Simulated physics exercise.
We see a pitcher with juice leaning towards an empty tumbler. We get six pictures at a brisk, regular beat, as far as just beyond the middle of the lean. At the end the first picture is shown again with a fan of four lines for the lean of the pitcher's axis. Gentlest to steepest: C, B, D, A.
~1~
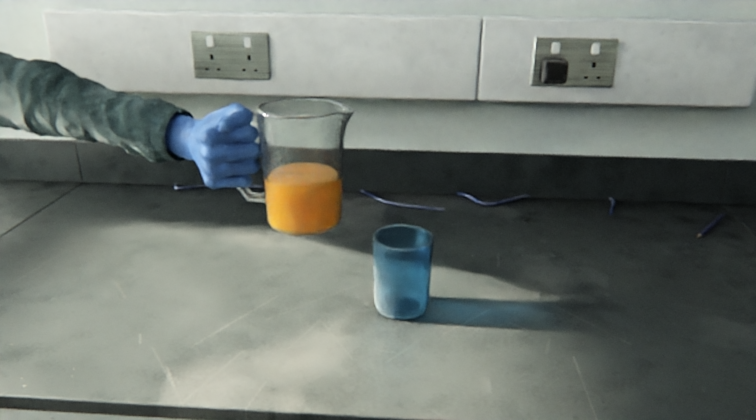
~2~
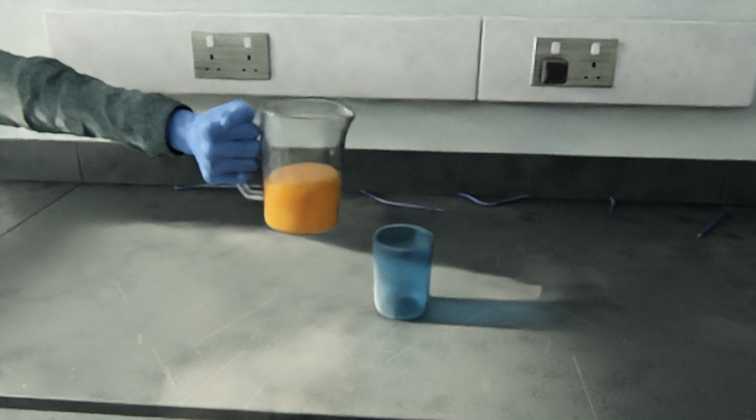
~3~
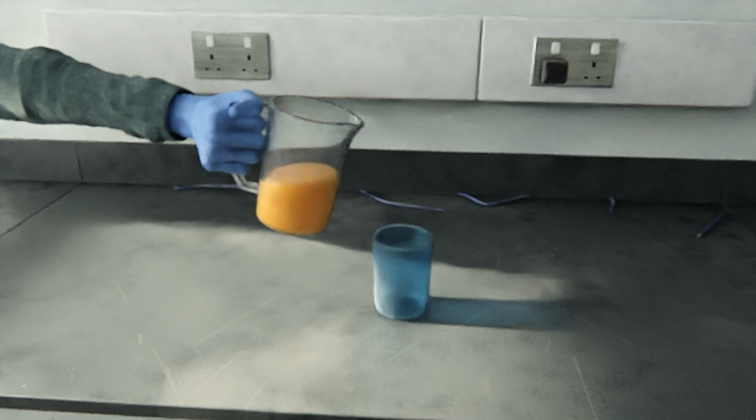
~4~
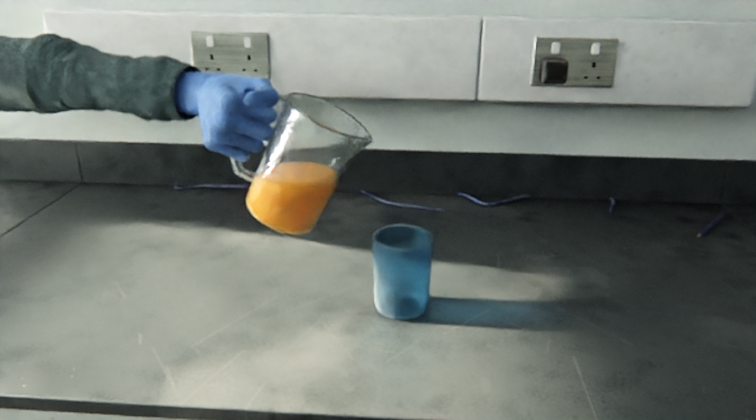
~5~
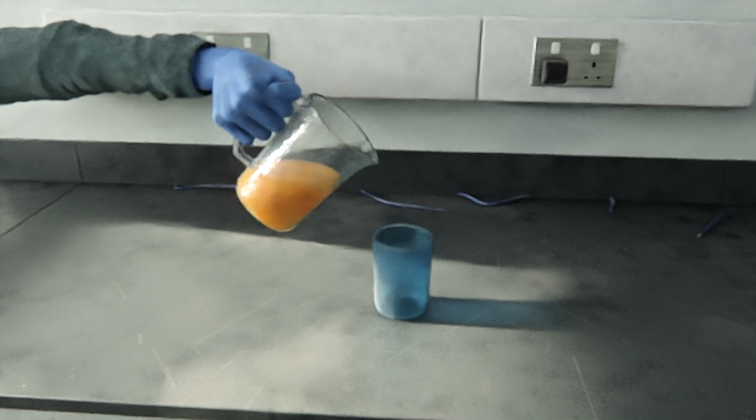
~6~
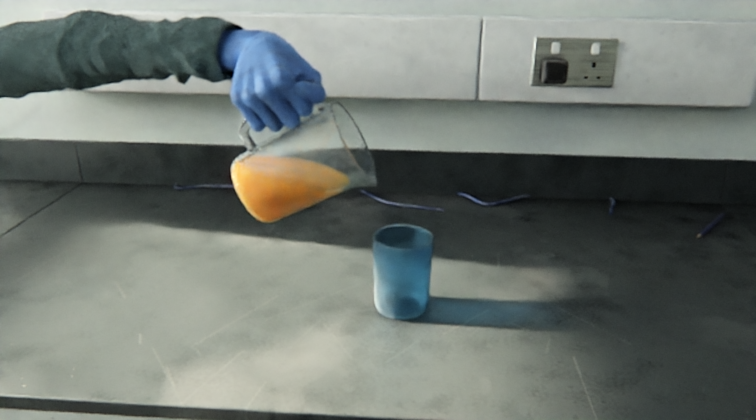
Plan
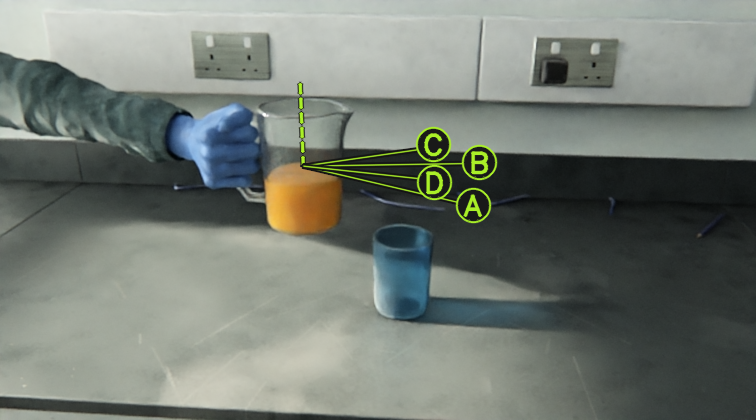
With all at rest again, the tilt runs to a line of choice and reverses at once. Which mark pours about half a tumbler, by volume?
C is best.
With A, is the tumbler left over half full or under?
Over.
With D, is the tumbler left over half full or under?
Over.
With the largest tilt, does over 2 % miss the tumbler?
Yes.
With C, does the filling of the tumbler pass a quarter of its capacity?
Yes, clearly.
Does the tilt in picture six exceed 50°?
Yes, it does.
On the marked copy, A at (457, 202); B at (462, 163); C at (417, 149); D at (417, 178).
With A, the tumbler ends with about 77 % of what it can hold; 23 % of the juice is spilt.
With B, the tumbler ends with about 68 % of what it can hold.
With C, the tumbler ends with about 49 % of what it can hold.
With D, the tumbler ends with about 83 % of what it can hold; 6 % of the juice is spilt.
